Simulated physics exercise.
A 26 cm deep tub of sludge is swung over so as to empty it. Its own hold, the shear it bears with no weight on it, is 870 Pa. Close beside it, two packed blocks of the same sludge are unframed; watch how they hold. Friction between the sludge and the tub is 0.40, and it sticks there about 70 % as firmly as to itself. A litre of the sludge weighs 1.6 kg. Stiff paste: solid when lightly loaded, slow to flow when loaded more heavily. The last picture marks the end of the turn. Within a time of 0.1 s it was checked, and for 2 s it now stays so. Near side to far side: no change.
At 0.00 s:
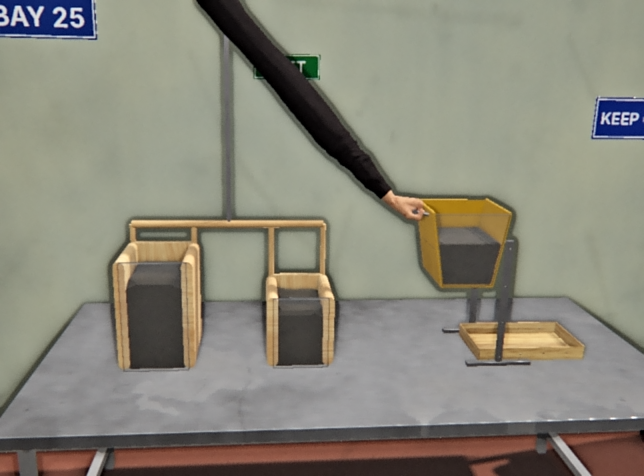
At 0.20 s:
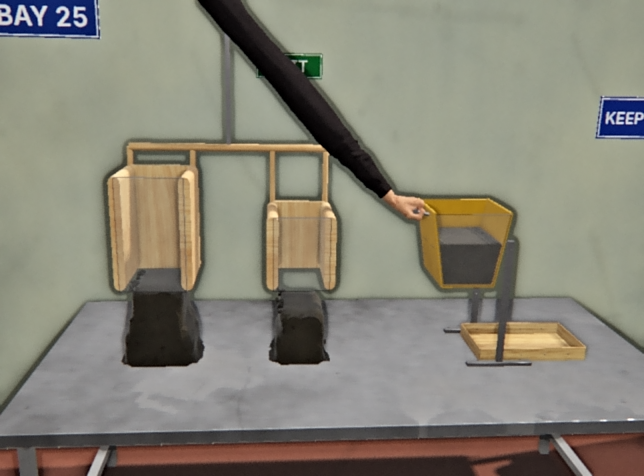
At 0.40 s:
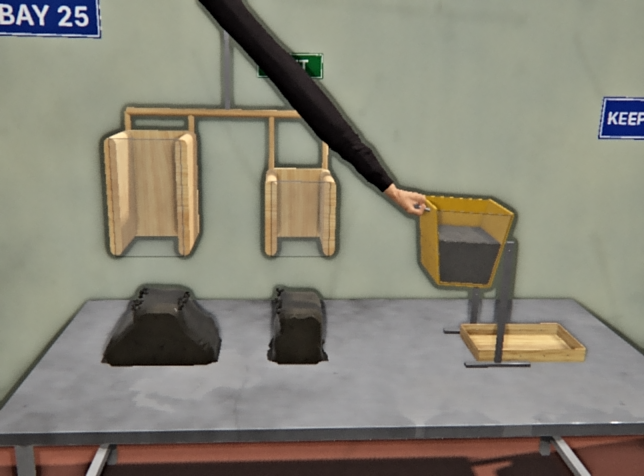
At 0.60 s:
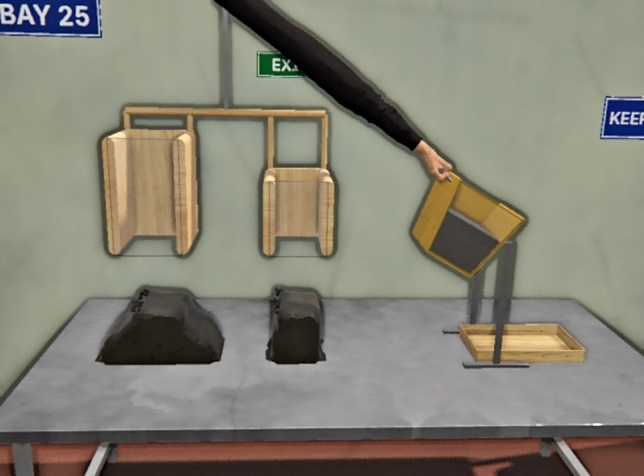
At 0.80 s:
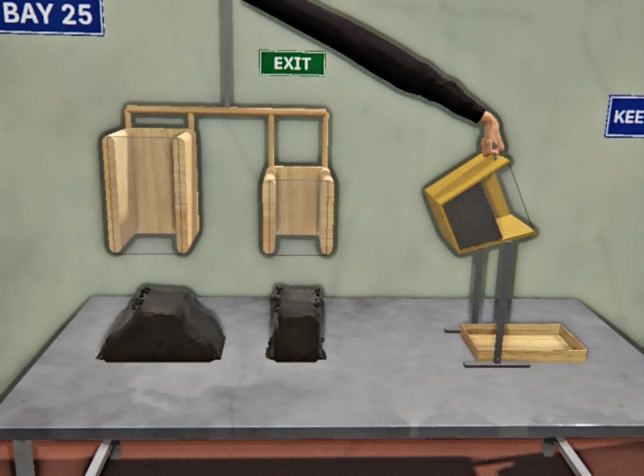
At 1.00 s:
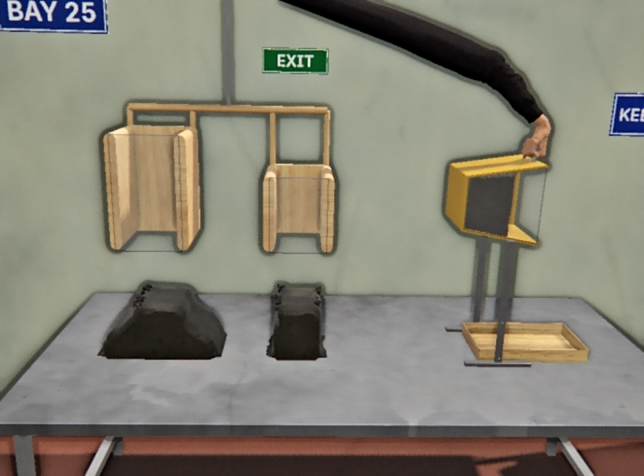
At first, two wooden moulds packed with dark sludge stand on a grey table while a hand holds a yellow tub of it at right. The moulds lift away, and the taller block slumps wide while the smaller barely sinks. Then the hand swings the tub onto its side, the sludge staying inside.
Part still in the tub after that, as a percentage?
Close to 100 %.
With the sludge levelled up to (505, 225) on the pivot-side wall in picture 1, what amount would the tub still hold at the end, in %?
Then roughly 50 %.
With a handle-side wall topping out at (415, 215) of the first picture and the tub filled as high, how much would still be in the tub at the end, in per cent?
Near 50 per cent.
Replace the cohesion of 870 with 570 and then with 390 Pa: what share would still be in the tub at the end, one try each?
First try roughly 60 per cent, second try roughly 45 per cent.
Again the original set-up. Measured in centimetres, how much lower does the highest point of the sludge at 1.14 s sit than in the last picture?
Around 3 cm below its level in the last picture.
After 1.14 s, the tub is at 91 degrees and holds 100 %.
After 1.31 s, the tub is at 91 degrees and holds 100 %.
After 1.48 s, the tub is at 91 degrees and holds 100 %.
After 1.65 s, the tub is at 91 degrees and holds 100 %.
After 3.00 s, the tub is at 91 degrees and holds 100 %.
